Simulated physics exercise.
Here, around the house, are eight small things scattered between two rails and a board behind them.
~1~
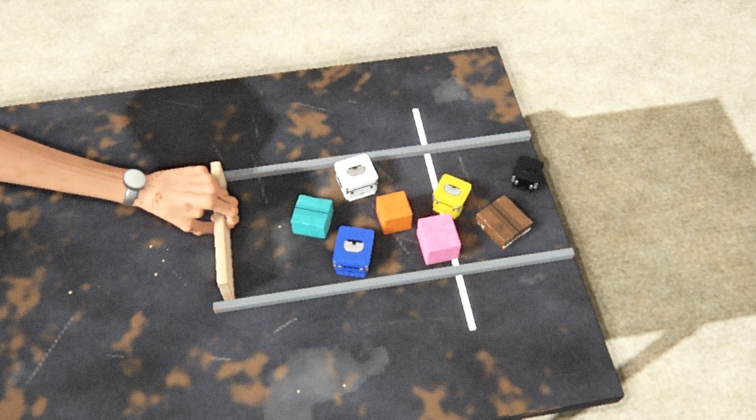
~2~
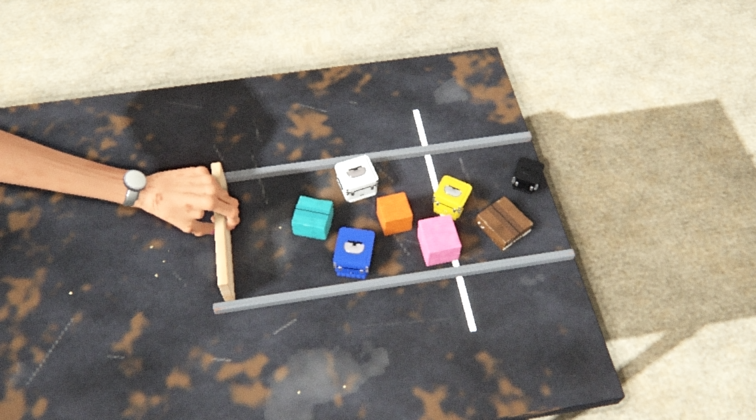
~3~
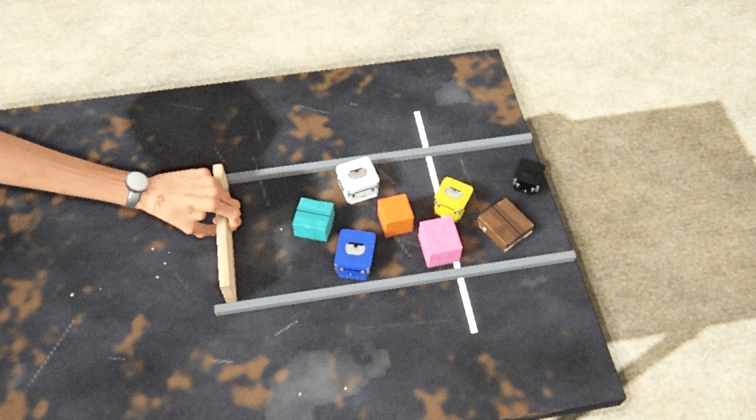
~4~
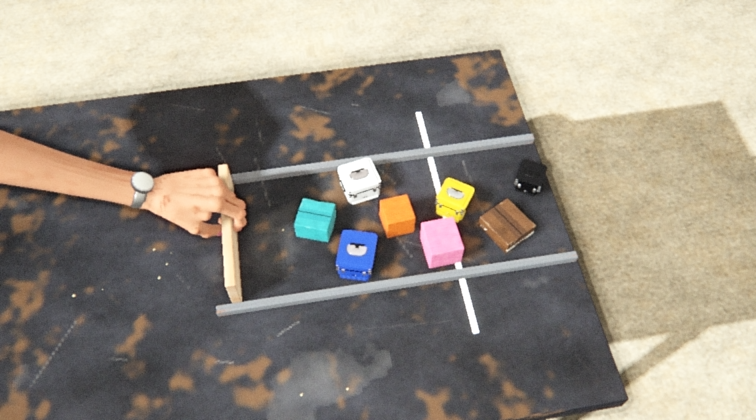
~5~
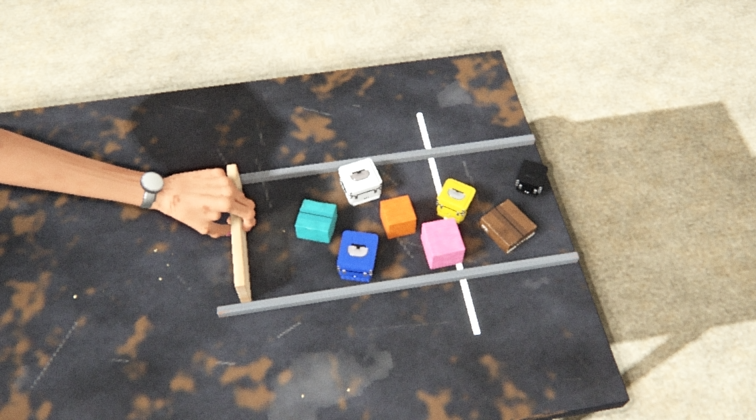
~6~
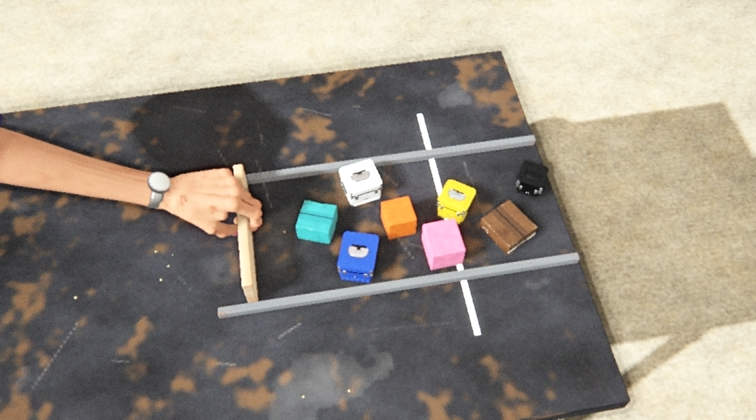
A hand wearing a watch held a wooden board between two rails, then slid it slightly right toward eight scattered small blocks and boxes, which stayed in place around a strip of white tape.
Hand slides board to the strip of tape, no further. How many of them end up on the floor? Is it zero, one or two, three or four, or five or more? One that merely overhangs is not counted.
I would say zero.
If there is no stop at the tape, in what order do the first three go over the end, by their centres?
Going earliest first, it's the black case, next the brown box, and after that the yellow case.
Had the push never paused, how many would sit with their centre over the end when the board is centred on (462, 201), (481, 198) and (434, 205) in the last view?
Middles past end - pos 1: 1, pos 2: 2, pos 3: 0.
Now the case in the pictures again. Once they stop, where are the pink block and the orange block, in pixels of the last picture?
The pink block at (505, 235), the orange block at (494, 205).
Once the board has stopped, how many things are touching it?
3.
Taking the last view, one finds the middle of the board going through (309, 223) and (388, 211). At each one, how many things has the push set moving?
First 1 and then 6.
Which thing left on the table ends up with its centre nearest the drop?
That would be the black case.
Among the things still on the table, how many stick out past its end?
Overhanging ones - 1.
Soon after, none off yet; black case at rest near (532, 180); brown box at rest near (508, 227); yellow case at rest near (456, 202).
After that, none off yet; black case at rest near (532, 180); brown box moving near (513, 227); yellow case displaced about its own width near (494, 191).
In the end, the number that fall off is zero.
